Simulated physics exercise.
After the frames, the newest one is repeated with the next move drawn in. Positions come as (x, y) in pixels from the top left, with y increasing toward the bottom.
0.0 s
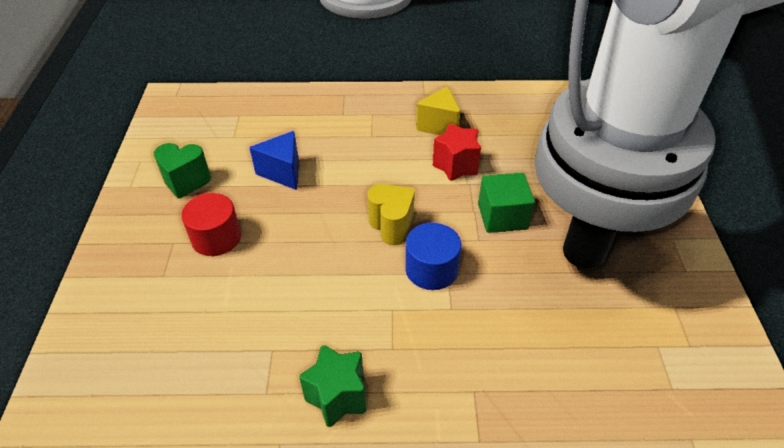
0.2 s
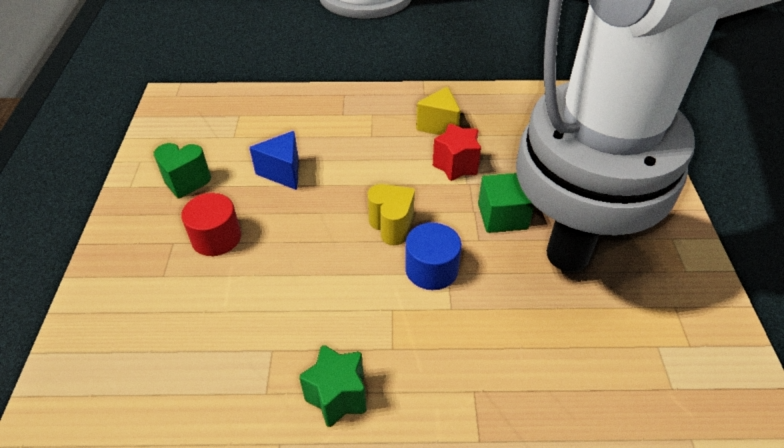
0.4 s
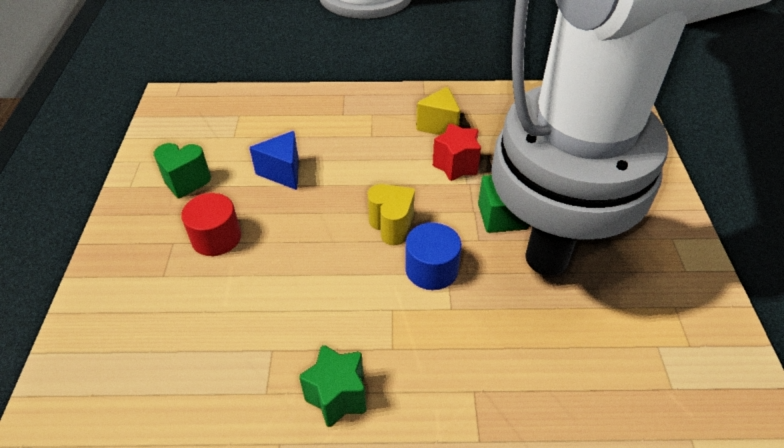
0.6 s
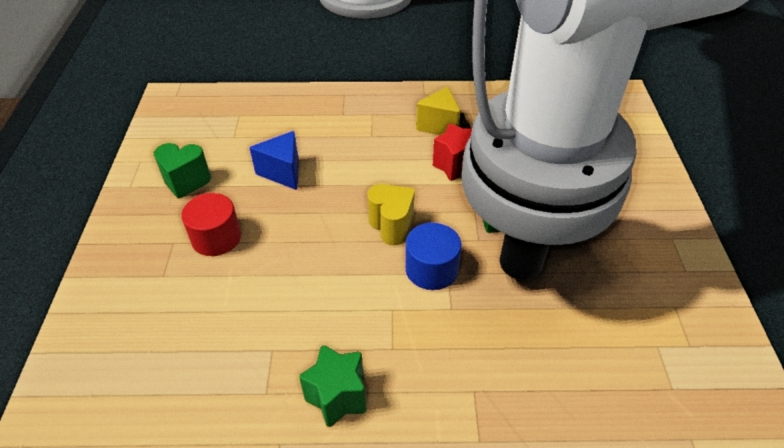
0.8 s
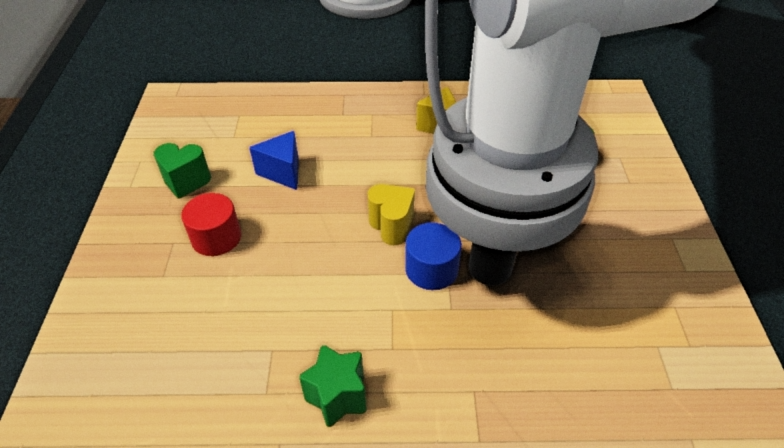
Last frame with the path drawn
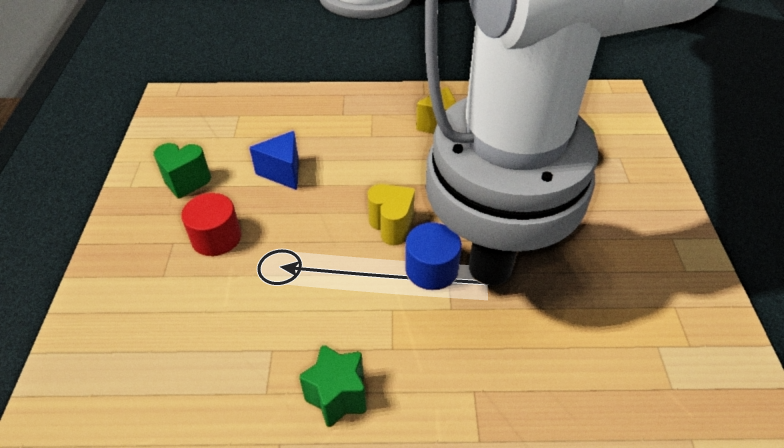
The video shows a robotic arm with a black tip moving steadily left across a wooden board scattered with colourful blocks, passing in front of the green cube and nearing the blue cylinder while the blocks remain still.
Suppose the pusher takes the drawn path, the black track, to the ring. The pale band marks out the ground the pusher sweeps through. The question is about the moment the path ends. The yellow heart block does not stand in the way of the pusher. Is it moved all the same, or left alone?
Moved.
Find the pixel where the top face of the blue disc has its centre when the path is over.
The middle of its upper face should be somewhere near (317, 207).
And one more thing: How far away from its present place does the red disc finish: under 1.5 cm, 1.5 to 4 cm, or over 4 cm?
Shift: Under 1.5 cm.
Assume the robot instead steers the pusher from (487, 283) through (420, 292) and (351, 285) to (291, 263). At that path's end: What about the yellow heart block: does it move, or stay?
It shifts position.
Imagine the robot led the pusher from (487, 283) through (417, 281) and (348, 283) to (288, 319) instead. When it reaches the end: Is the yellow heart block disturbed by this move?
It travels a centimetre or more.
Path on the board, from (487, 283) directly to (280, 267).
The first path, step by step. One third of the way, pusher at (416, 266); yellow heart block at (383, 192), turned 35° clockwise; blue disc at (376, 230).
Two thirds of the way, pusher at (347, 260); yellow heart block at (378, 189), turned 60° clockwise; blue disc at (330, 212).
At the end, pusher at (277, 254); red disc in place; yellow heart block at (378, 189), turned 60° clockwise; blue disc at (317, 207).
